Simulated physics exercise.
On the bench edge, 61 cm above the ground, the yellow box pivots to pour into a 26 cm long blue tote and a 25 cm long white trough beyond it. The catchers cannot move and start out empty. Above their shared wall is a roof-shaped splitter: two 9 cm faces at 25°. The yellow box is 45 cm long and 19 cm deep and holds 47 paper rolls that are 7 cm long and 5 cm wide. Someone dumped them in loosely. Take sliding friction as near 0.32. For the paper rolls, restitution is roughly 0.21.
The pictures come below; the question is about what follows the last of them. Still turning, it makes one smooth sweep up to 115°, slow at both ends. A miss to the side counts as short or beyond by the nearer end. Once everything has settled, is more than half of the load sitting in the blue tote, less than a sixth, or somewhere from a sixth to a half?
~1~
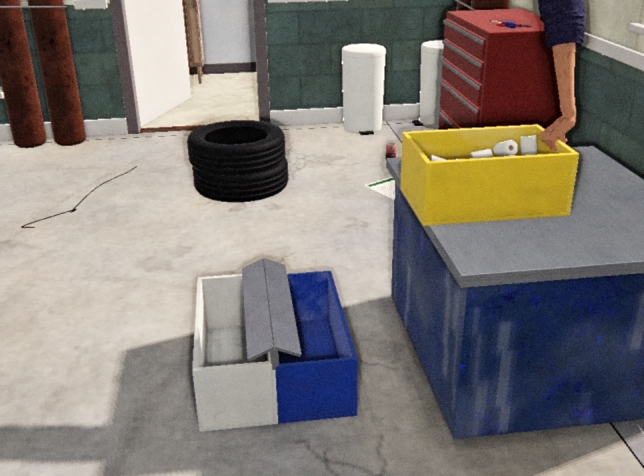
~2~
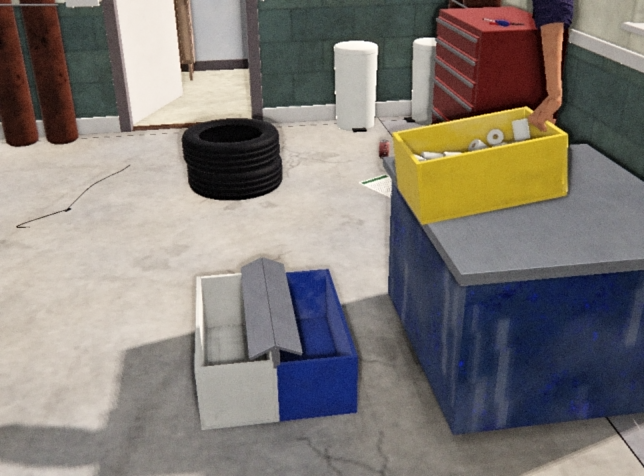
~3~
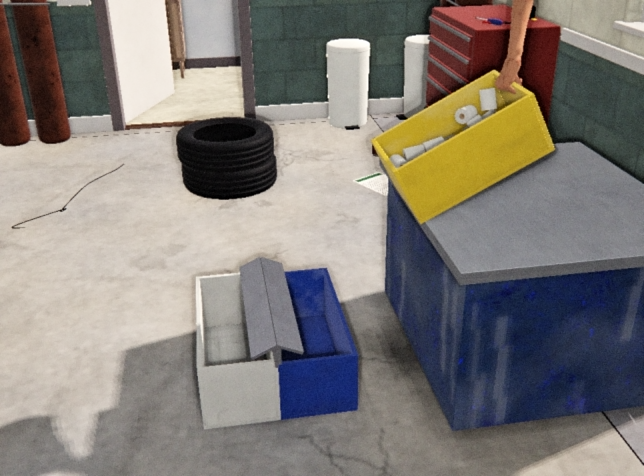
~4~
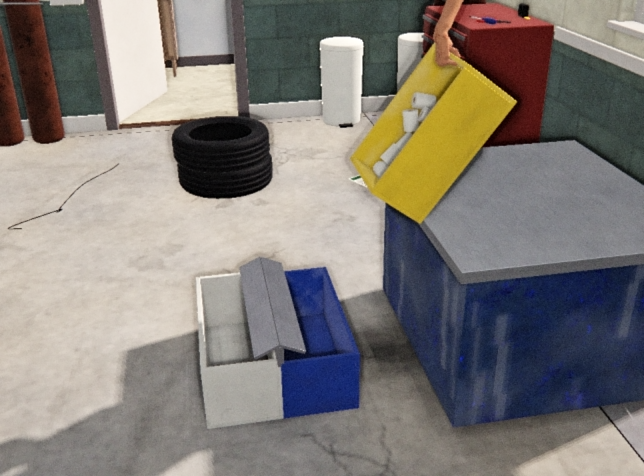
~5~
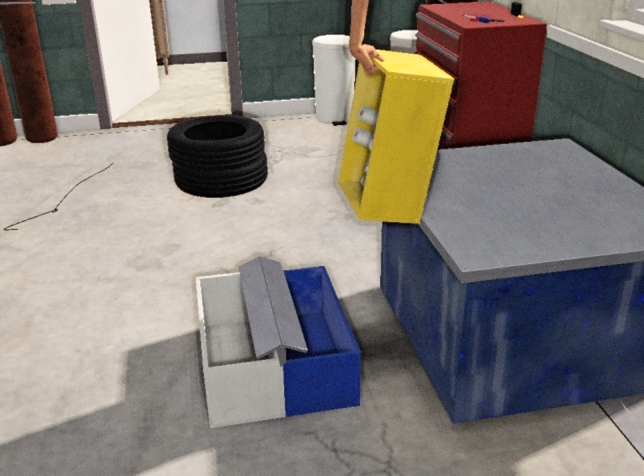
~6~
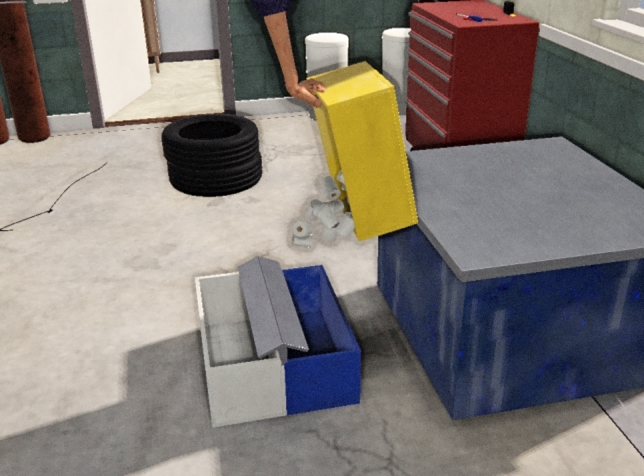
More than half.
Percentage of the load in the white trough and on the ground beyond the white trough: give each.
Close to 15 and 0 percent respectively.
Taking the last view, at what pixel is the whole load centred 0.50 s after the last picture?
Somewhere near (306, 305) in the last picture's pixels.
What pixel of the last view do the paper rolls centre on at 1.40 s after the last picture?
Around (309, 352).
Then, 0.22 s after the last picture, tilt 114°; 21 still in the yellow box, 3 in the blue tote and 23 in the air.
Then, 0.50 s after the last picture, tilt 115°; 5 still in the yellow box, 24 in the blue tote, 4 in the white trough and 14 in the air.
Then, 0.90 s after the last picture, tilt 115°; 41 in the blue tote and 6 in the white trough.
When it is over (1.40 s after the last picture), 41 in the blue tote and 6 in the white trough. Asked share, 41 of 47, 87 per cent.
